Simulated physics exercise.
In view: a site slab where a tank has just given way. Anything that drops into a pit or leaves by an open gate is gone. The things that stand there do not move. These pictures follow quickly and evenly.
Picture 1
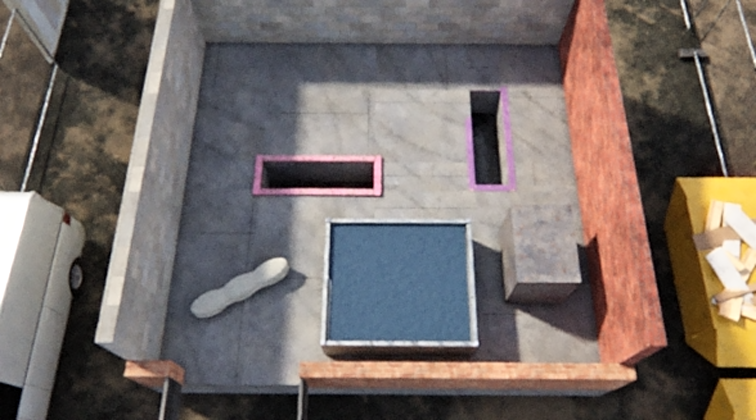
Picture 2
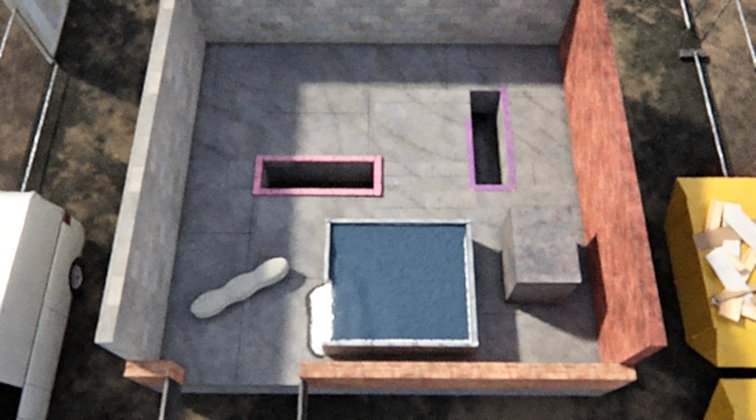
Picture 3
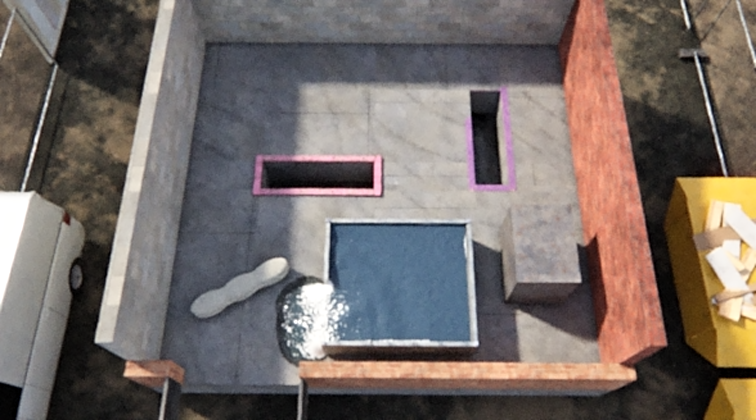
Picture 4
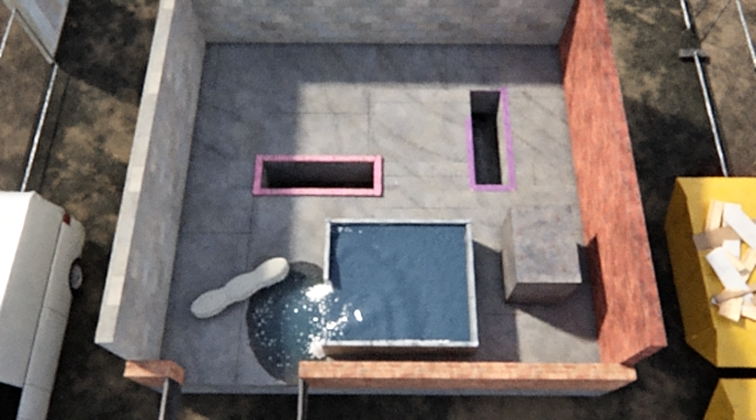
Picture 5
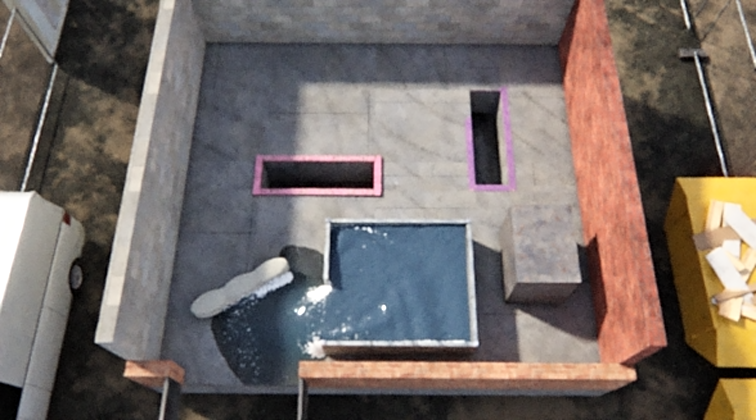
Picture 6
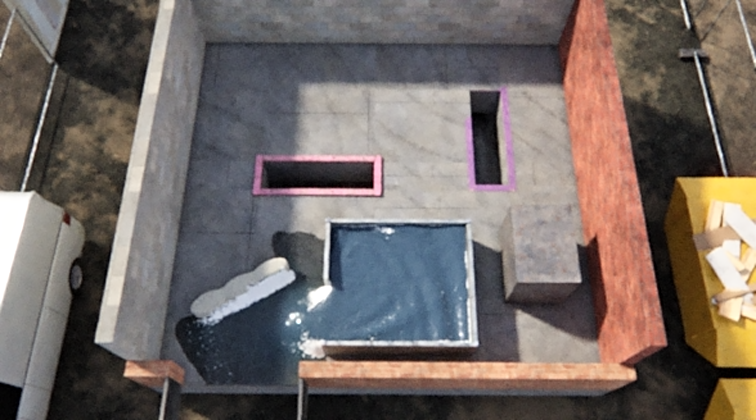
At first, still water fills a square tank on a walled concrete slab, near a pale lumpy barrier and a grey block. Water then bursts from the tank's left side and spreads across the floor in a dark, foaming sheet. It reaches the barrier, froths along it and extends past its lower left end.
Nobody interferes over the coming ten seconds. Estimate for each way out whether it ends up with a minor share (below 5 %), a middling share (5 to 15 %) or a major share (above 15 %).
In order: I expect the gate to account for upward of fifteen per cent; I expect the pink pit to account for a fraction below five per cent; I expect the purple pit to account for a fraction below five per cent.
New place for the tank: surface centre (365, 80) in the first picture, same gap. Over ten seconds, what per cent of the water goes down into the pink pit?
Within ten seconds the pink pit collects 8 percent of the total.
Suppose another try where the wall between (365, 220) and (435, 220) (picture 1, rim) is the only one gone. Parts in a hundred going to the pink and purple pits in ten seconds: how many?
Parts in a hundred: Pink 15, purple 20.
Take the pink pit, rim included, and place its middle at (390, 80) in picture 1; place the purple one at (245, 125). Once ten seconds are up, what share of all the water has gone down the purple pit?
The purple pit takes 8 per cent.
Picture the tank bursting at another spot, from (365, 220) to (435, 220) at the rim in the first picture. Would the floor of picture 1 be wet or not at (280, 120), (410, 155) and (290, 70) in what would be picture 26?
Going point by point: Left unwetted, waterlogged, waterlogged.
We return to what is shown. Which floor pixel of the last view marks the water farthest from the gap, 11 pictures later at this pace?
Farthest reach: About (182, 211).
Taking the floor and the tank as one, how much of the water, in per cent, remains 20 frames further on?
My estimate is some 76 percent.
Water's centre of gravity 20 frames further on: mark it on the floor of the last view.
Centre of the water: Near (339, 290).
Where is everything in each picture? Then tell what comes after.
The first frame shows still water in the water tank at (399, 281).
In the second frame, the front is at (318, 290), out from the gap at (328, 317).
In the third frame, the front is at (287, 293), out from the gap at (329, 318).
In the fourth frame, the front is at (255, 303), out from the gap at (329, 318).
In the fifth frame, the front is at (217, 330), out from the gap at (329, 318).
In the sixth frame, the front is at (182, 333), out from the gap at (329, 318).
A moment on, water covers 10 % of the floor; the gate 3 %, the pink pit 0 %, the purple pit 0 %.
Next, water covers 15 % of the floor; the gate 11 %, the pink pit 0 %, the purple pit 0 %.
Then, water covers 30 % of the floor; the gate 23 %, the pink pit 1 %, the purple pit 0 %.
Later, water covers 45 % of the floor; the gate 37 %, the pink pit 2 %, the purple pit 0 %.
In the end, water covers 60 % of the floor; the gate 49 %, the pink pit 2 %, the purple pit 1 %.
